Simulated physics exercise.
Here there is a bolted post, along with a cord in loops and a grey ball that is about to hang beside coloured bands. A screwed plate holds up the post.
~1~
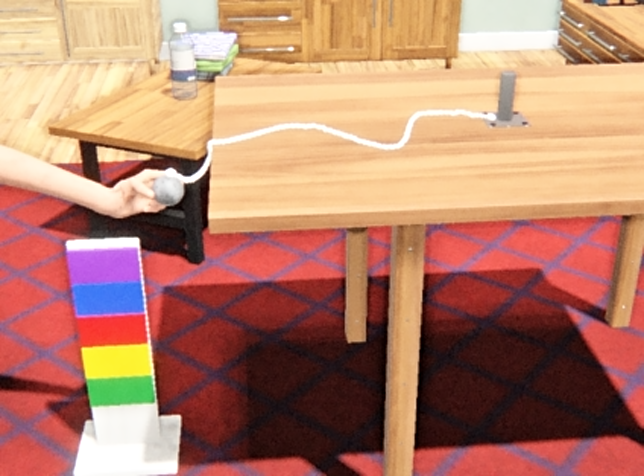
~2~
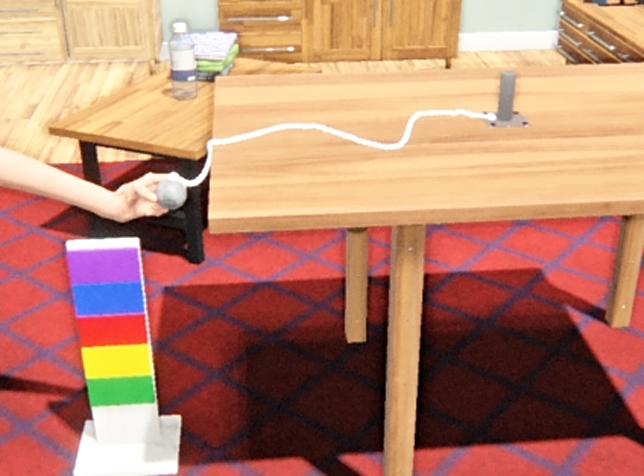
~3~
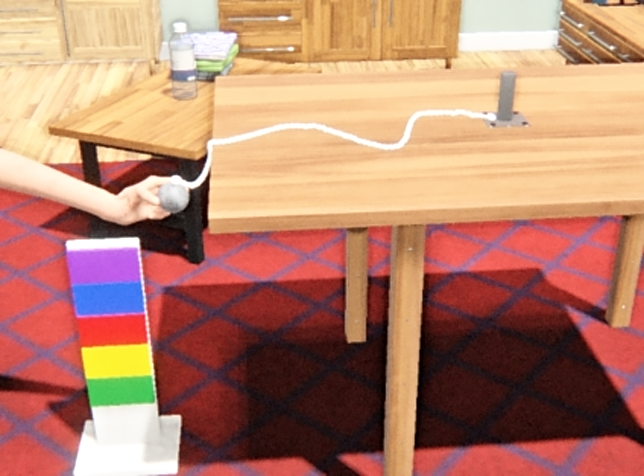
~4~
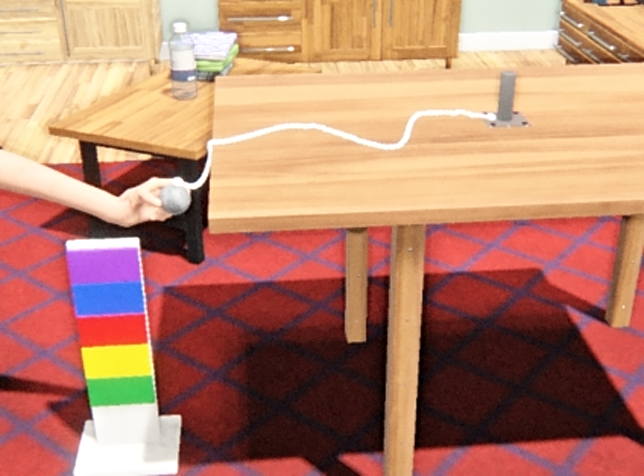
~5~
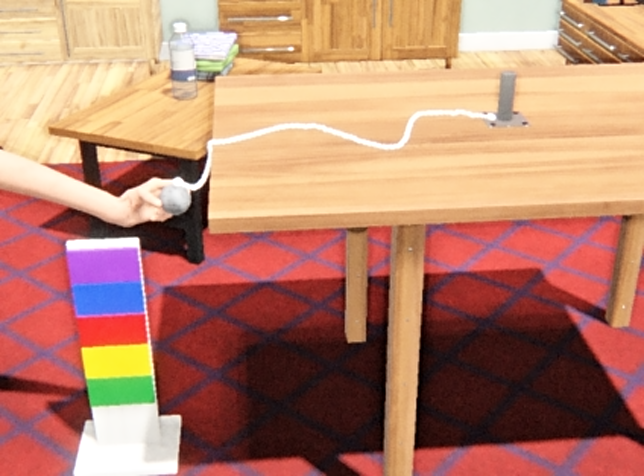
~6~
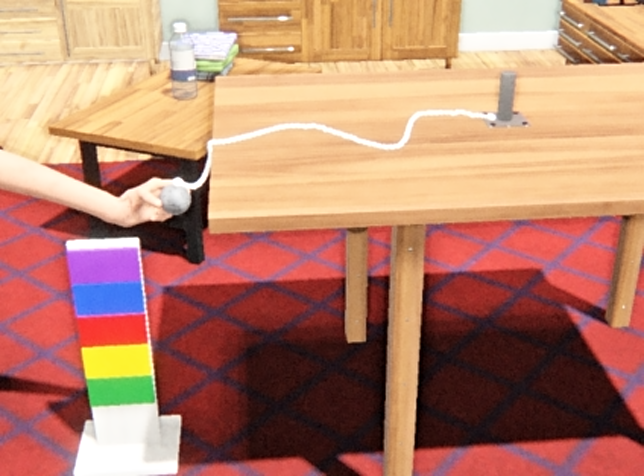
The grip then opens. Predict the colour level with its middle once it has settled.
I would say red.
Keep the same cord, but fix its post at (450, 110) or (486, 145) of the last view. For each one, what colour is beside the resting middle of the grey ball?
First case: Yellow. Second case: Yellow.
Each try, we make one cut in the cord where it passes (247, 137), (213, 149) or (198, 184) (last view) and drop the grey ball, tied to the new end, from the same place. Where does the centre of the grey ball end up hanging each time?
Taking them in turn, it's about (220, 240), then about (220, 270), and finally about (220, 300).
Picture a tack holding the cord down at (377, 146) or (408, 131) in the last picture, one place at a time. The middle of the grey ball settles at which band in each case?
In order: Purple; blue.
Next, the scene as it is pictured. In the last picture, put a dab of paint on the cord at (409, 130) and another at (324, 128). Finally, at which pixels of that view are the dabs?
First near (367, 131), second near (225, 145).
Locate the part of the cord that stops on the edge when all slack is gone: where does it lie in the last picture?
That spot is roughly at (313, 126).
Soon after, ball near (200, 321); level with red.
After that, ball near (237, 321); level with red.
In the end, ball near (222, 323); level with red. Its middle rests at the red band.
